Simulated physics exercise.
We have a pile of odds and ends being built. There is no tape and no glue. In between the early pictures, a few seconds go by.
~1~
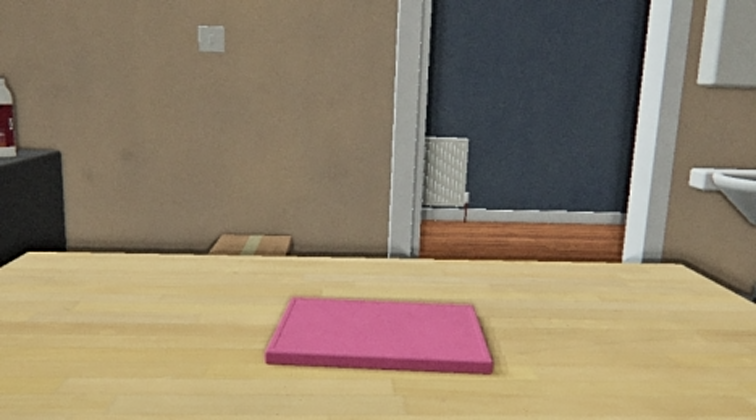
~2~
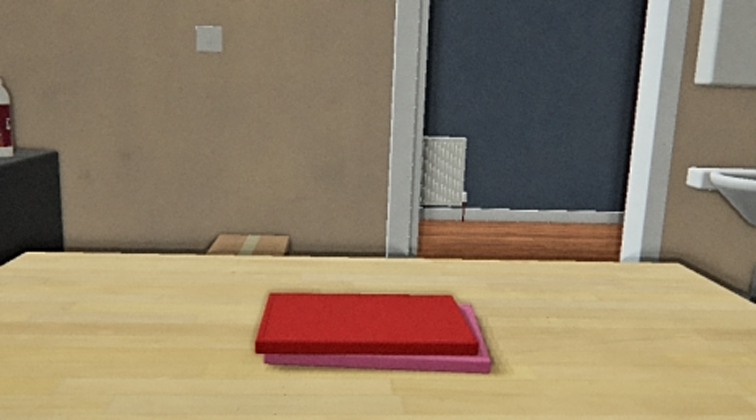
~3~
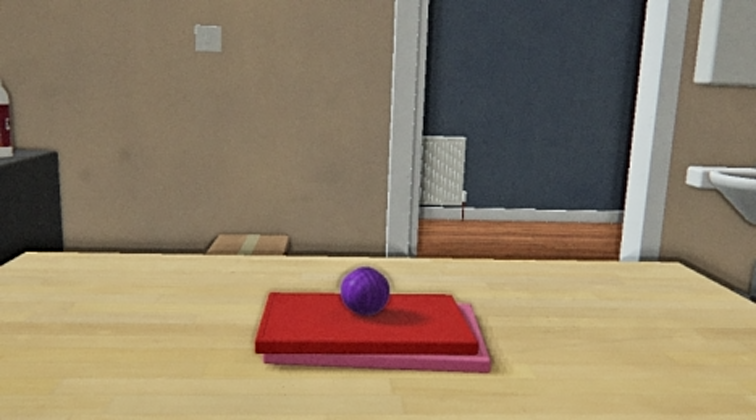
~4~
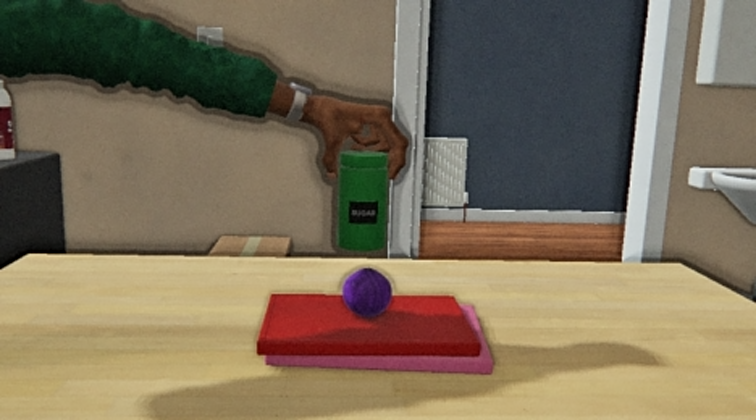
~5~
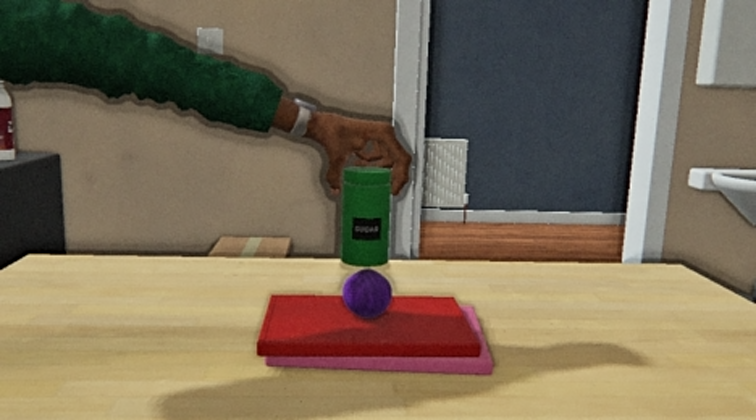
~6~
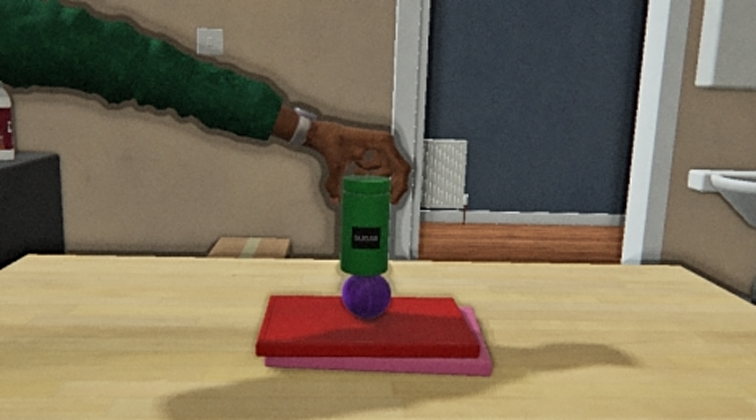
A red tray appeared on top of a pink one, then a purple ball-shaped item on that, and a hand in a green sleeve lowered a green jar onto the purple item, still holding it.
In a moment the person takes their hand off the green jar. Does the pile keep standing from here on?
No, it falls down.
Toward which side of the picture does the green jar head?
That would be the viewer's left.
Then, 0.50 s past the last view, green jar rocked 55° from its first pose near (319, 240).
Then, 0.60 s past the last view, green jar now fallen.
Then, 1.00 s past the last view, things are still on the move.
Then, 2.40 s past the last view, as before.
Finally, fallen, green jar; the other 3 still in place. The pile loses its balance.
